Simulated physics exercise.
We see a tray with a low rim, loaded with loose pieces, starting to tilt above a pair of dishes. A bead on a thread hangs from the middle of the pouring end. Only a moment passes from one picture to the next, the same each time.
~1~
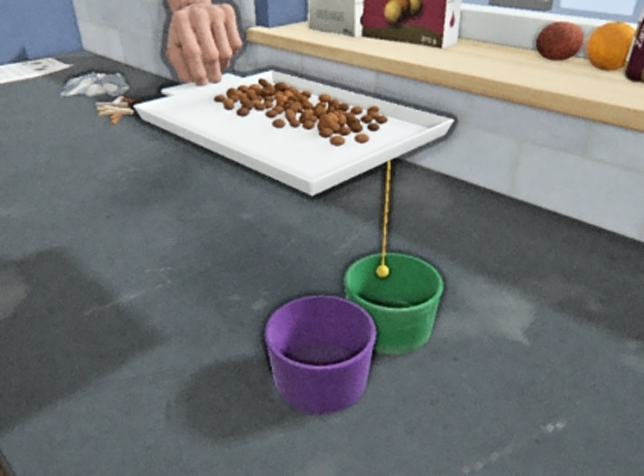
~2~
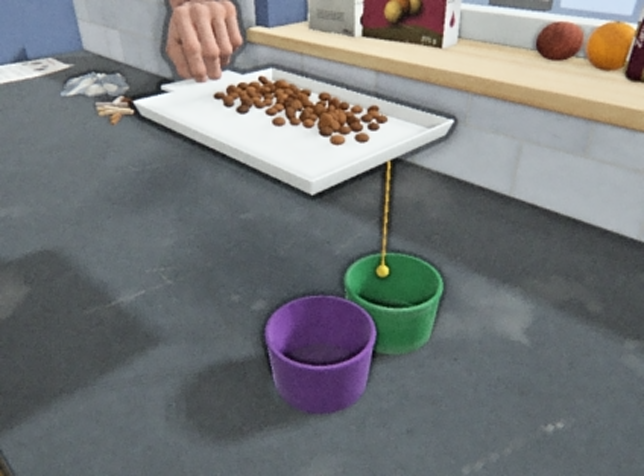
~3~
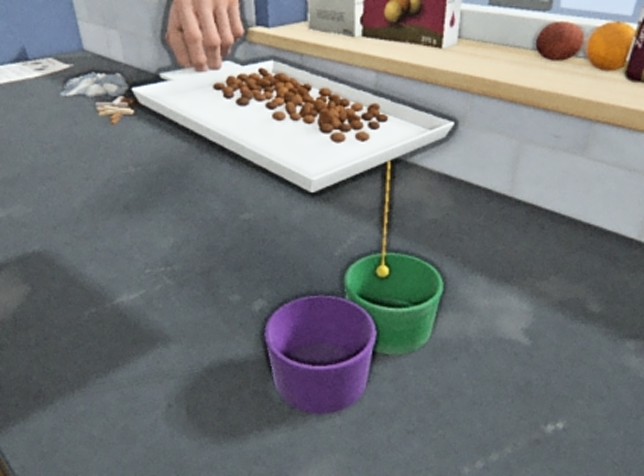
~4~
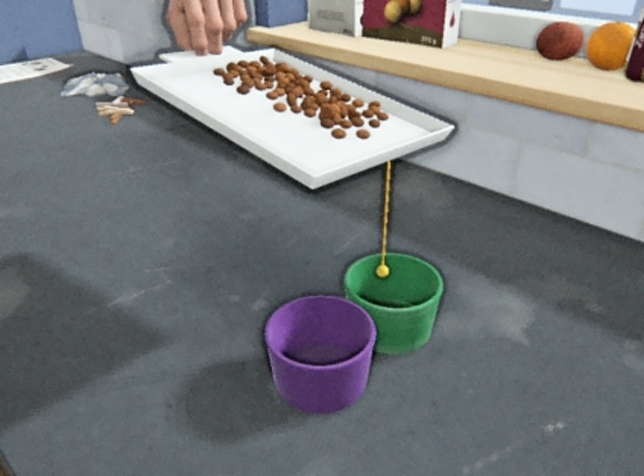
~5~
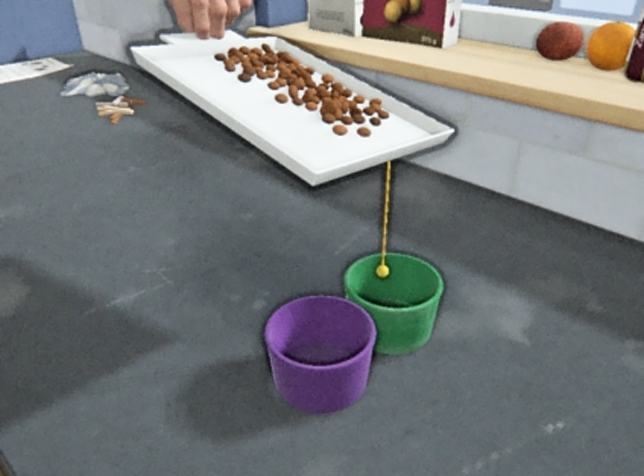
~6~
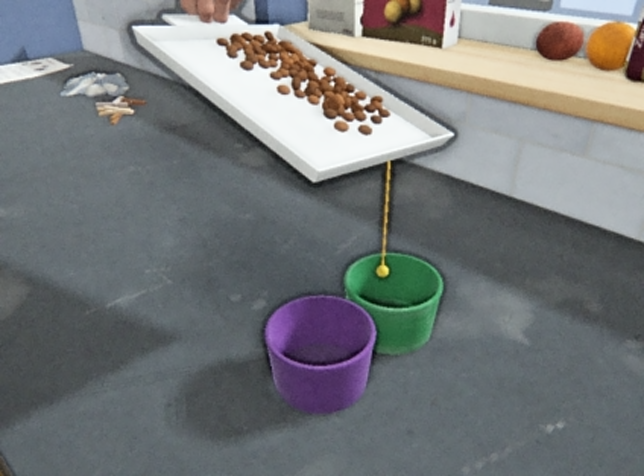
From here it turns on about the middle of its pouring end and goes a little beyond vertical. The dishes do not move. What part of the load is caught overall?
Together they catch less than half.
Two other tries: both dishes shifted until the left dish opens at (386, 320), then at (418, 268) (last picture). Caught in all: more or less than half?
In turn: The larger part; most of it.
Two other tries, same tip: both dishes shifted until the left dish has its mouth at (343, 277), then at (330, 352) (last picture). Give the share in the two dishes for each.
About 20 and 10 per cent.
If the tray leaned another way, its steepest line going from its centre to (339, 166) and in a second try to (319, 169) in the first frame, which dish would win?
In turn: Left; the left-hand dish.
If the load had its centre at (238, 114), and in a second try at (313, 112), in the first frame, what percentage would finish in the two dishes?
First some 10, then 10 per cent.
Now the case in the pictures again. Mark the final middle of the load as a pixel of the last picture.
Near (462, 299).
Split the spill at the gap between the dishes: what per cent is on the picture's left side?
Some 0 per cent.
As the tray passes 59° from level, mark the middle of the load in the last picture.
Near (422, 132).
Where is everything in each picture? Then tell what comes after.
In the first picture, corners of the pouring end (312, 178) and (446, 120), level; middle of the load (289, 108), bits of dog kibble; left dish (359, 376); right dish (429, 320); bead on its thread (383, 271).
In the second picture, corners of the pouring end (312, 177) and (446, 121), level; middle of the load (289, 107).
In the third picture, corners of the pouring end (313, 175) and (447, 123), tipped barely, lowest at the right corner; middle of the load (289, 101).
In the fourth picture, corners of the pouring end (315, 172) and (447, 126), tipped a little, lowest at the right corner; middle of the load (290, 92).
In the fifth picture, corners of the pouring end (317, 169) and (447, 129), tipped a little, lowest at the right corner; middle of the load (291, 83).
In the sixth picture, corners of the pouring end (319, 166) and (447, 132), tipped clearly, lowest at the right corner; middle of the load (303, 76); left dish (359, 376); right dish (429, 320).
Just after the last frame, tray tipped steeply; the larger part on the tray; just a few in the right dish; just a few outside both; roughly a quarter in the air.
A moment on, tray tipped right over; just a few on the tray; about a tenth in the right dish; the larger part outside both; about a tenth in the air.
Further on, tray tipped past a quarter turn; about a tenth in the right dish; almost all outside both.
When it is over, tray tipped past a quarter turn; not one in the left dish; about a tenth in the right dish; almost all outside both.
